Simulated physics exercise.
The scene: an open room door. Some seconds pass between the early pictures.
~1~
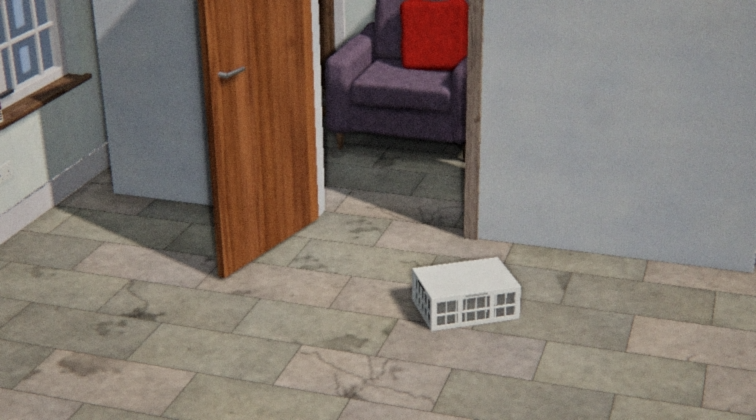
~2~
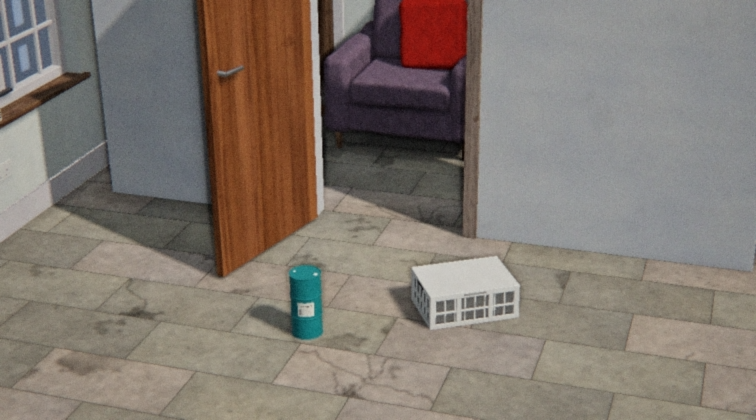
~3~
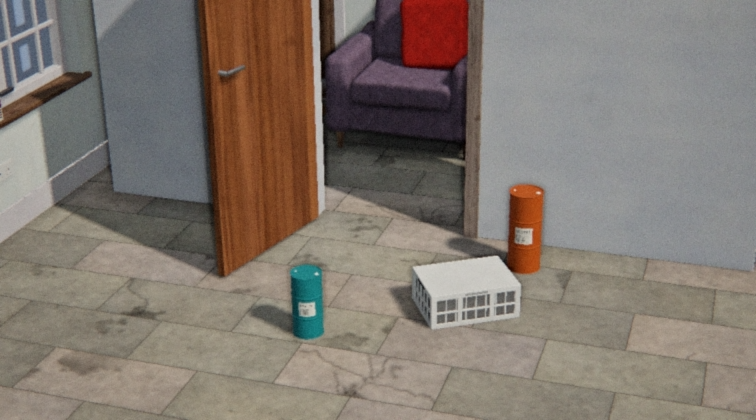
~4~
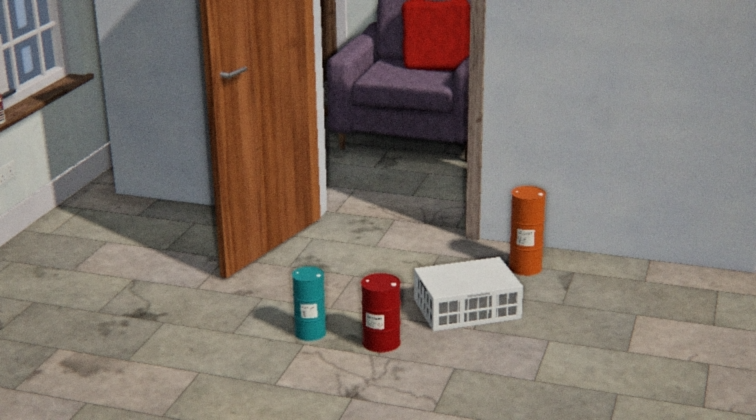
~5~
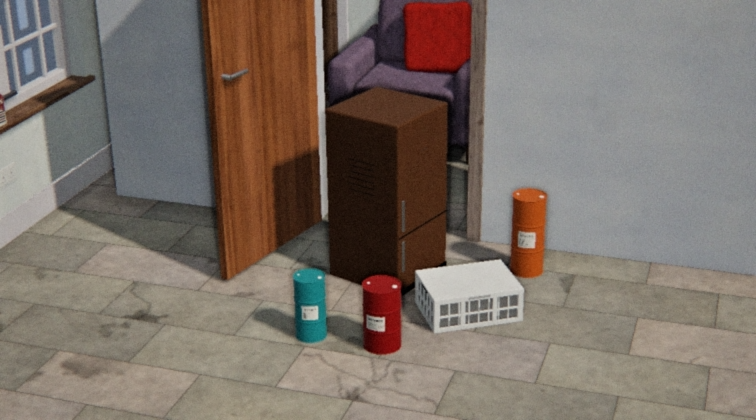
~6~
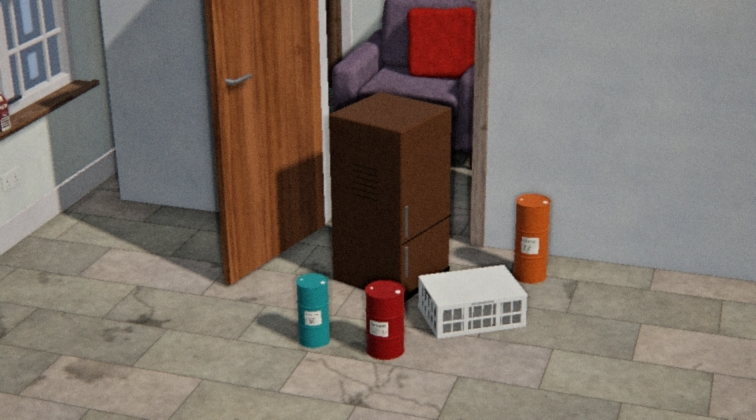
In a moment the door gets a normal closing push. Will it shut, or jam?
The door jams.
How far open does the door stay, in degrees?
About 65°.
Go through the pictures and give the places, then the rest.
Door wide open and still, in the first frame.
Door wide open and still; white crate (464, 292), in the second frame.
Door wide open and still; turquoise canister (307, 302), in the third frame.
Door wide open and still; orange canister (527, 231); white crate (467, 293), in the fourth frame.
Door wide open and still; turquoise canister (310, 306); red canister (382, 315), in the fifth frame.
Door wide open and still; brown appliance (391, 196); orange canister (532, 239), in the sixth frame.
Then, 0.60 s past the last view, door 95° open.
Then, 0.90 s past the last view, door 84° open.
Then, 1.20 s past the last view, door 71° open.
Finally, door 67° open; all 5 still in place. Final places as the last picture's camera would see them, brown appliance near (392, 196).
